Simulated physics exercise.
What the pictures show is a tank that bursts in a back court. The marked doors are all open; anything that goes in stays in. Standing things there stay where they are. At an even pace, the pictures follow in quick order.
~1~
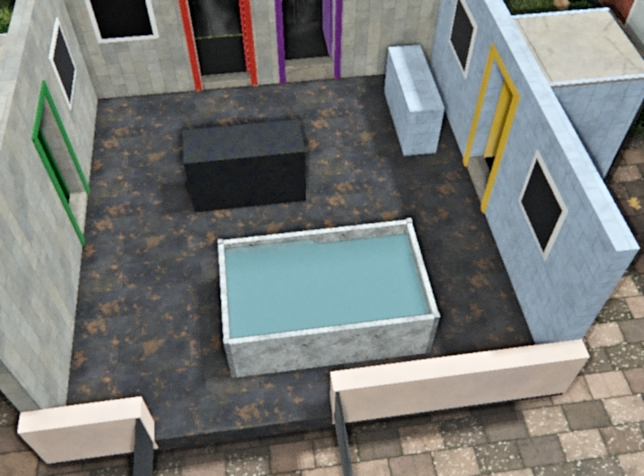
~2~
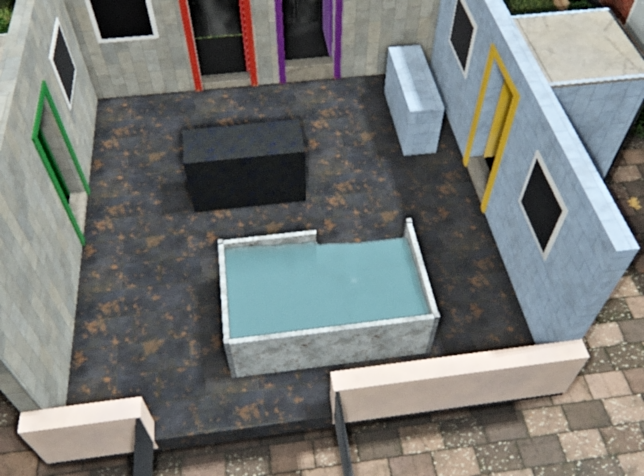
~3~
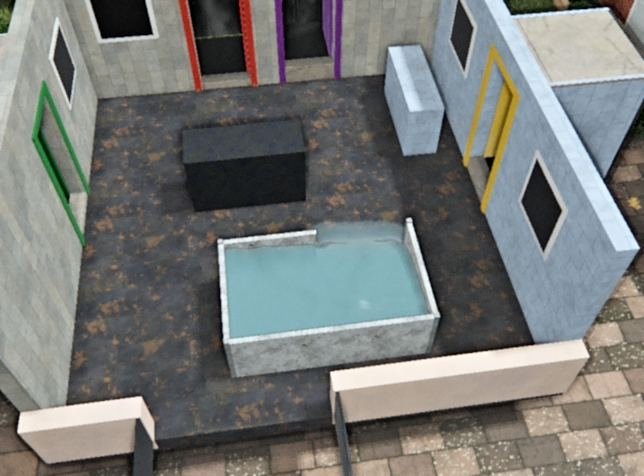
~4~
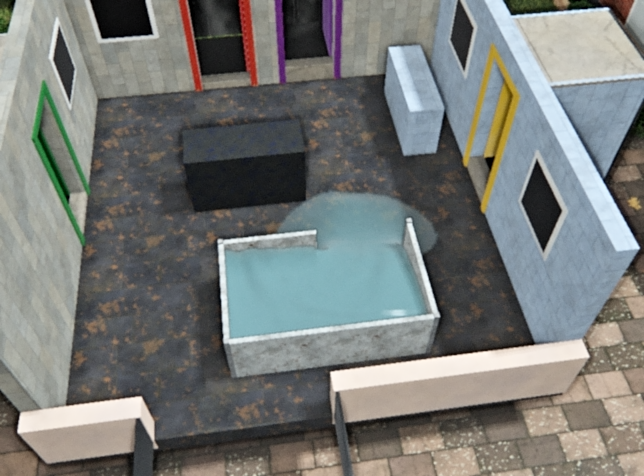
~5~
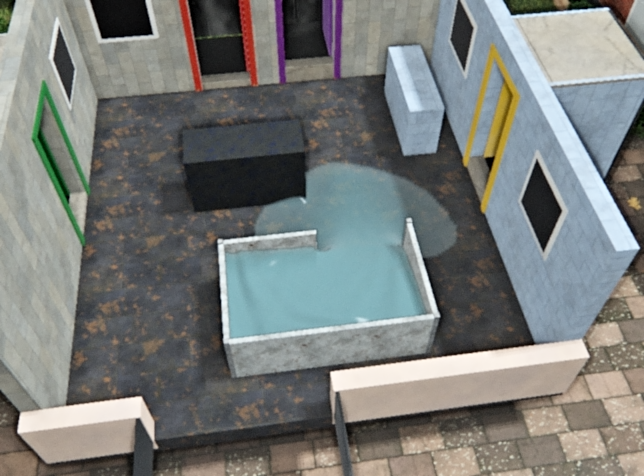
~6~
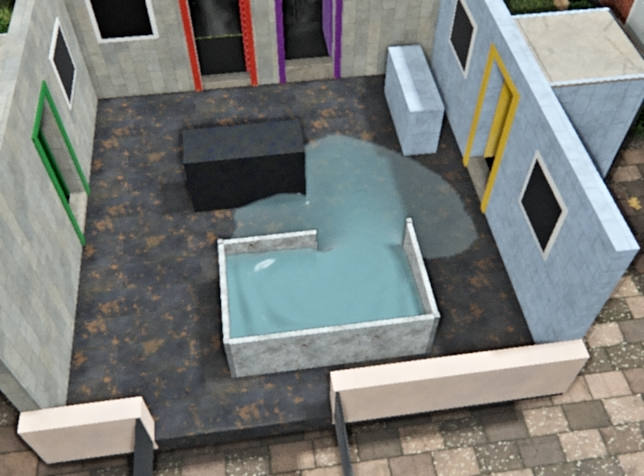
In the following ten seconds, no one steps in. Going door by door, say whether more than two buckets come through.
Through the green door, two or fewer; through the red door, two or fewer; through the yellow door, two or fewer; through the purple door, two or fewer.
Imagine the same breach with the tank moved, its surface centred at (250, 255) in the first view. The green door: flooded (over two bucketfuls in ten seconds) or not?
As far as I can tell, the green door gets swamped.
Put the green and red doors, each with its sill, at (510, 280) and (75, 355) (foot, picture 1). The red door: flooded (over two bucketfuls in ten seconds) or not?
The red one does not overflow.
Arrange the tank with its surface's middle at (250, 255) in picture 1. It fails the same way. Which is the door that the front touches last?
Result: The door marked red.
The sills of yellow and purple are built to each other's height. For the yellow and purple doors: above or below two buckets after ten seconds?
You'd find the yellow door stays short and the purple door tops the limit.
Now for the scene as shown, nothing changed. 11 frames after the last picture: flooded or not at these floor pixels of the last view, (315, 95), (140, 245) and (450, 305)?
One after the other: Under water, flooded, clear.
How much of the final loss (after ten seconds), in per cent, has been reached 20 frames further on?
Result, approximate: 5 per cent.
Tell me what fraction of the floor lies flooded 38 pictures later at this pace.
I reckon 85 per cent or so.
A moment on, water covers 35 % of the floor; the green door not reached, the red door not reached, the yellow door wet at the sill, nothing in, the purple door wet at the sill, nothing in.
Next, water covers 50 % of the floor; the green door wet at the sill, nothing in, the red door wet at the sill, nothing in, the yellow door under two buckets in, the purple door under two buckets in.
Then, water covers 65 % of the floor; the green door wet at the sill, nothing in, the red door wet at the sill, nothing in, the yellow door under two buckets in, the purple door under two buckets in.
Later, water covers 85 % of the floor; the green door under two buckets in, the red door under two buckets in, the yellow door under two buckets in, the purple door under two buckets in.
In the end, water covers 95 % of the floor; the green door under two buckets in, the red door under two buckets in, the yellow door under two buckets in, the purple door under two buckets in.
